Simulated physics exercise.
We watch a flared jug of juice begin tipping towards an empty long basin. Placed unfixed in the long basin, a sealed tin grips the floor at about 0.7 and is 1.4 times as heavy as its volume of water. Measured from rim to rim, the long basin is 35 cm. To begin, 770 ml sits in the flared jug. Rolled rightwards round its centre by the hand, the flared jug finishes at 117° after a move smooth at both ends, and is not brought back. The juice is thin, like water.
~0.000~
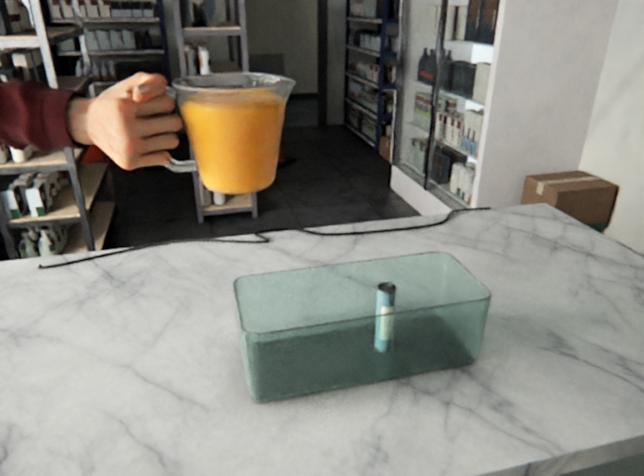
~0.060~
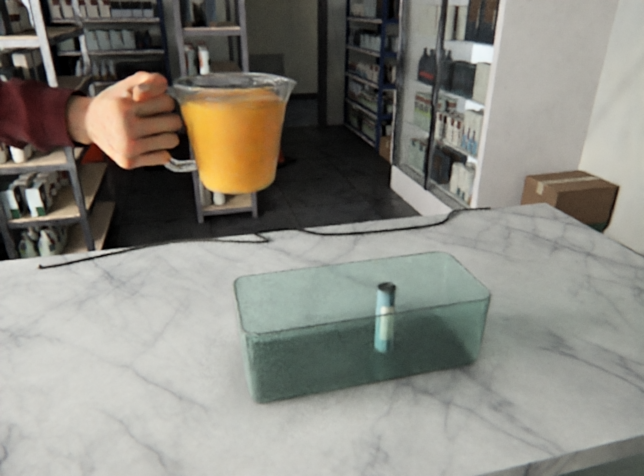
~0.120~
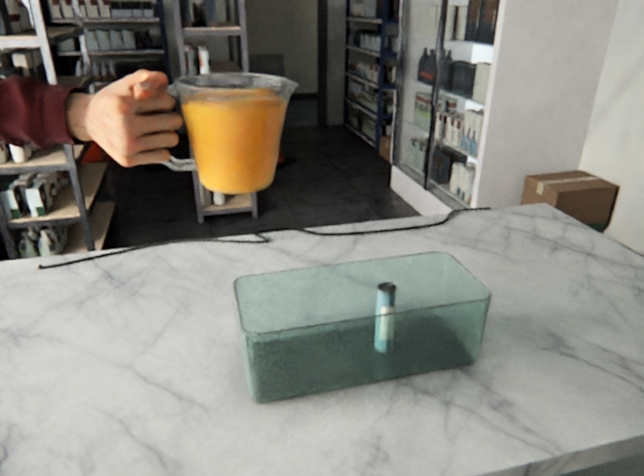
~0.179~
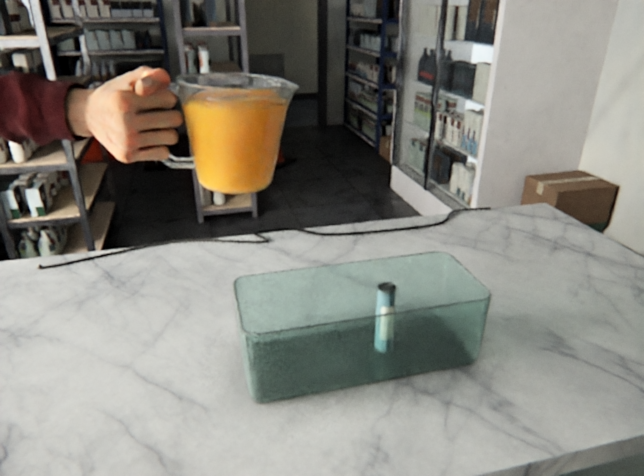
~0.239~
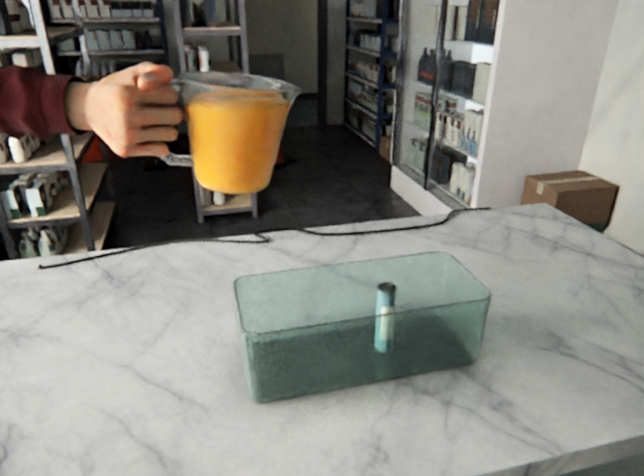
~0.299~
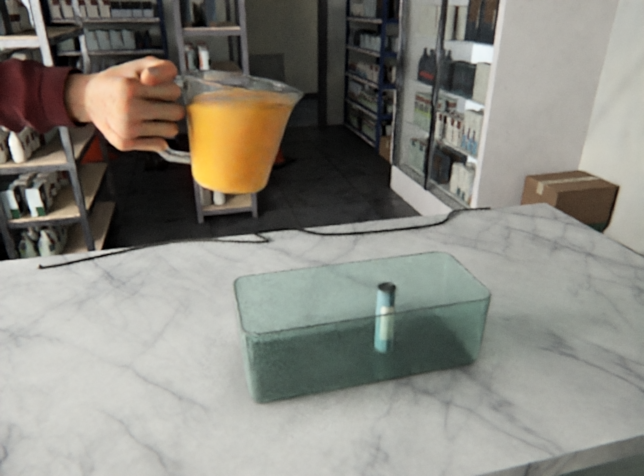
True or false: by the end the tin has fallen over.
True.
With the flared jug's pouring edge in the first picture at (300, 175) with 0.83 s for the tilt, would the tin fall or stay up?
After that, the tin stays vertical.
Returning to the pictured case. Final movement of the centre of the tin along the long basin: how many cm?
It finishes around 7.5 cm from where it began.
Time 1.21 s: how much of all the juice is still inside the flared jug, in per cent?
Close to 10 percent of the total.
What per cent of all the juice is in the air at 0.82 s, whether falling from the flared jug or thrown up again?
I'd say close to 24 per cent.
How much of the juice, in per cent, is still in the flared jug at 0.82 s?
Remaining: Near 70 % of the total.
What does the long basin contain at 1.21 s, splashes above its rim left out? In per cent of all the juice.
68 per cent or thereabouts.
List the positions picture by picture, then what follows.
In the first frame, tilt 0°; pouring edge (296, 80); surface from (180, 99) to (283, 95); the long basin's rim runs from (237, 306) to (469, 273); the tin's top is at (387, 290).
In the second frame, tilt 0°; pouring edge (296, 81); surface from (181, 99) to (283, 95).
In the third frame, tilt 2°; pouring edge (297, 82); surface from (182, 99) to (283, 96).
In the fourth frame, tilt 4°; pouring edge (299, 85); surface from (184, 98) to (285, 96).
In the fifth frame, tilt 7°; pouring edge (301, 88); surface from (185, 99) to (288, 97).
In the sixth frame, tilt 10°; pouring edge (303, 93); surface from (188, 99) to (292, 96).
By 0.82 s the tilt is 64° and 70 per cent is still to pour; the tin stands where it began.
By 1.21 s the tilt is 104° and 10 per cent is still to pour; the tin leans 13°.
By 1.61 s the tilt is 117° and 0 per cent is still to pour; the tin lies on its side.
By 2.05 s the tilt is 117° and 0 per cent is still to pour; the tin lies on its side.
At rest the tin lies on its side.
